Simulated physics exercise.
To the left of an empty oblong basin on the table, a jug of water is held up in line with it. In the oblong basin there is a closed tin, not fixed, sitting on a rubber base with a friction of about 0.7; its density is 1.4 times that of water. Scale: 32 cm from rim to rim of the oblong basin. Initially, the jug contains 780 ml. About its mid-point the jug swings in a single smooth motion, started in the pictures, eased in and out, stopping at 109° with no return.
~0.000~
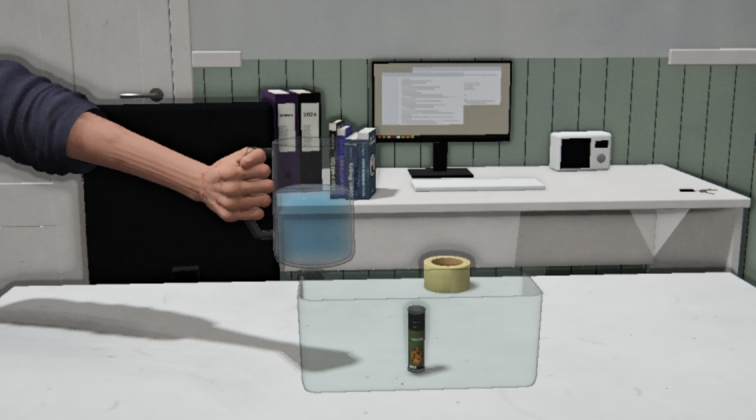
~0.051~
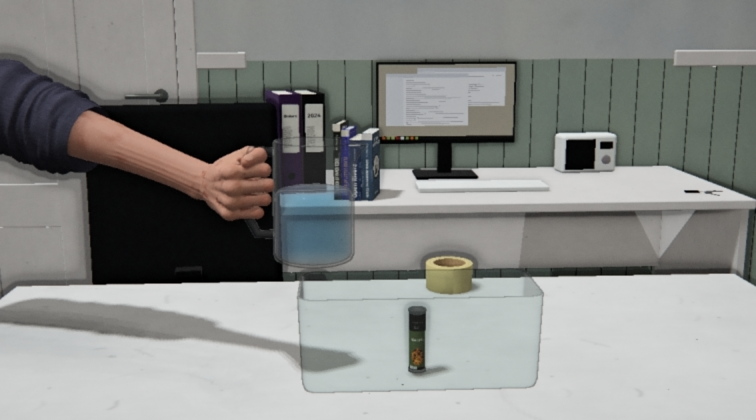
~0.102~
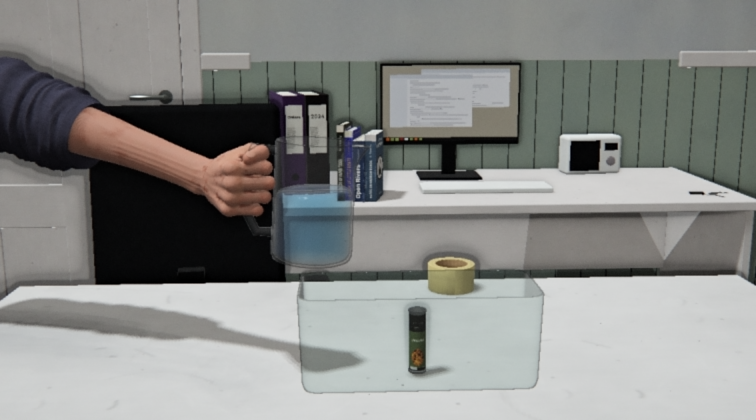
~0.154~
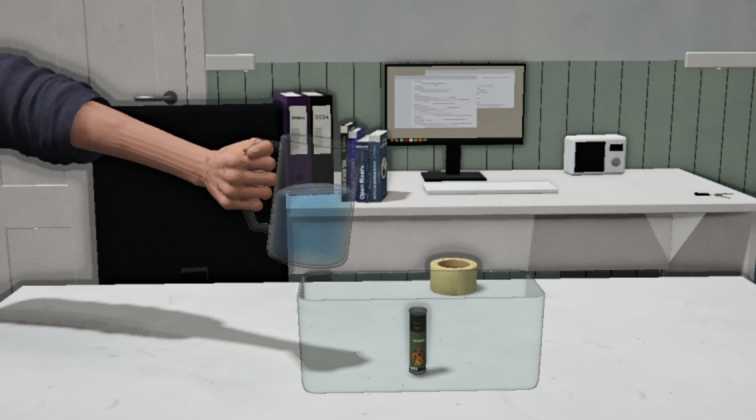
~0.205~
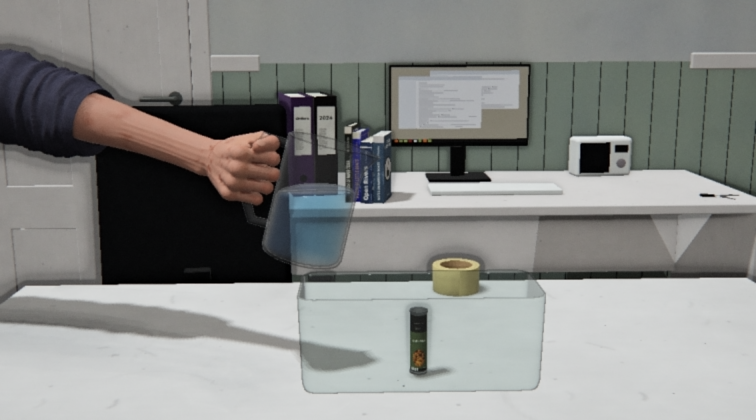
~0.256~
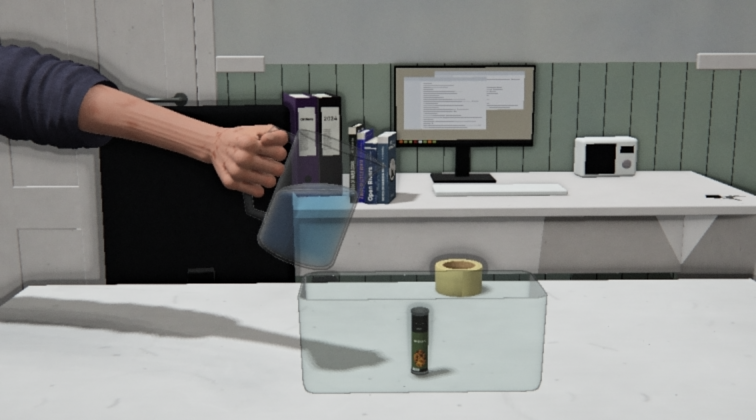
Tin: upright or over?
It overturns.
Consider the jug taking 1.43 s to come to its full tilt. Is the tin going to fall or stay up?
Then the tin tumbles.
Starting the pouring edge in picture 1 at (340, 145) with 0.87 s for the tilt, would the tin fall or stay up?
It tumbles.
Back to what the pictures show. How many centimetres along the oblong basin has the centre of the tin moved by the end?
7.5 cm.
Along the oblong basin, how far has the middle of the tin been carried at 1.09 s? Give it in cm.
Estimate: Around 8 cm.
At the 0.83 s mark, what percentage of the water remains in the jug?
Close to 36 percent of the whole amount.
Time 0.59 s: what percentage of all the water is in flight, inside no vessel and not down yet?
It comes to about 7 percent.
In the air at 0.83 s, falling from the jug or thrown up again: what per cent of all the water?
16 in a hundred, give or take.
After 0.59 s the tilt is 83° and 93 per cent is still to pour; the tin stands where it began.
After 0.83 s the tilt is 109° and 37 per cent is still to pour; the tin stands where it began.
After 1.09 s the tilt is 109° and 5 per cent is still to pour; the tin lies on its side.
After 1.37 s the tilt is 109° and 0 per cent is still to pour; the tin lies on its side.
In the end the tin lies on its side.
